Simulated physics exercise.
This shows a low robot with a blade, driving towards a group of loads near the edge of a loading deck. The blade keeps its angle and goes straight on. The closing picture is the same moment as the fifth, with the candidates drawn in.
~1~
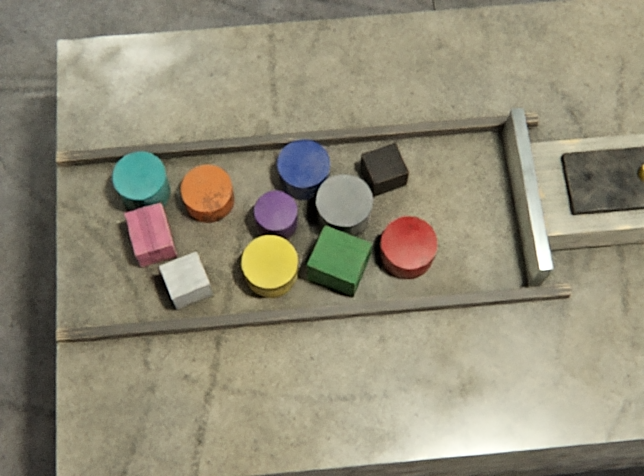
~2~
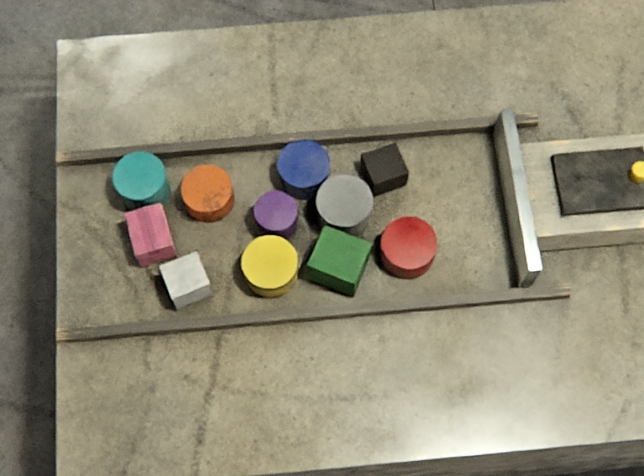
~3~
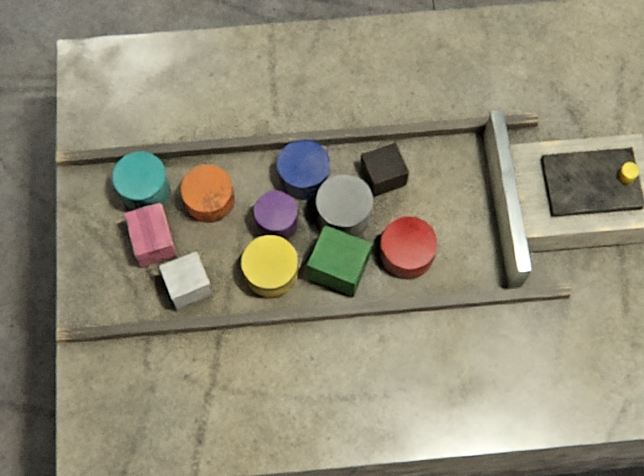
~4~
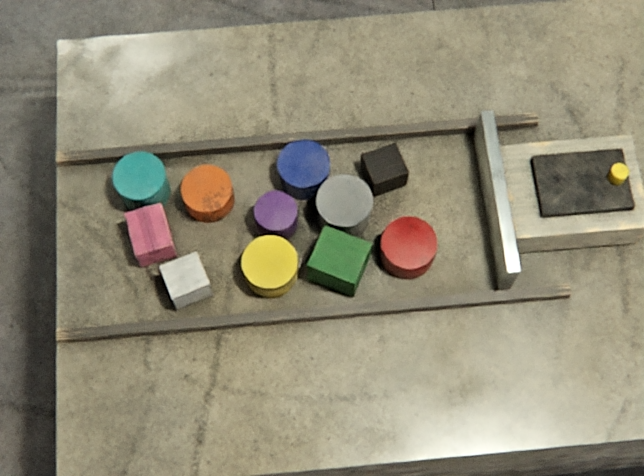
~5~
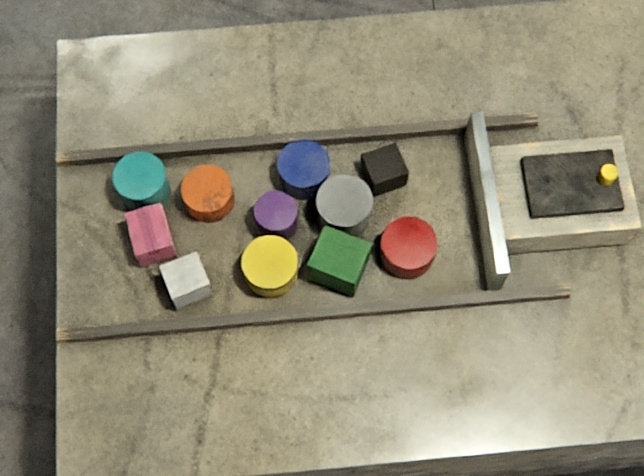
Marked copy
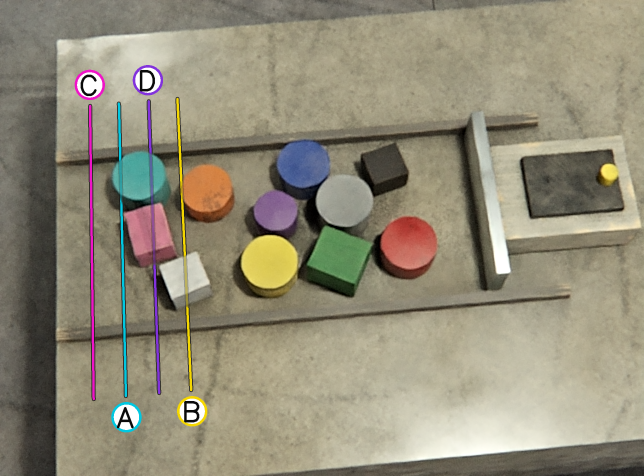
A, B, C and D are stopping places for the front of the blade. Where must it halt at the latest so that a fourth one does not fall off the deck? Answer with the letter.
Up to line B.
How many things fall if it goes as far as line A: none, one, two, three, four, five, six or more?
Six or more.
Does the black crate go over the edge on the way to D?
No.
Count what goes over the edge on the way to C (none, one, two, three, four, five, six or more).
In all, six or more.
On the copy, A at (122, 242); B at (184, 237); C at (92, 244); D at (154, 239).
On B. First, robot (455, 193); blue pail (301, 167); yellow pail (243, 274).
Then, robot (344, 202); white crate (87, 287); turquoise pail (129, 183).
Finally, robot (260, 209); pink parcel over the edge; white crate over the edge; three fallen.
By contrast, A drops eight; C drops eight; D drops four.
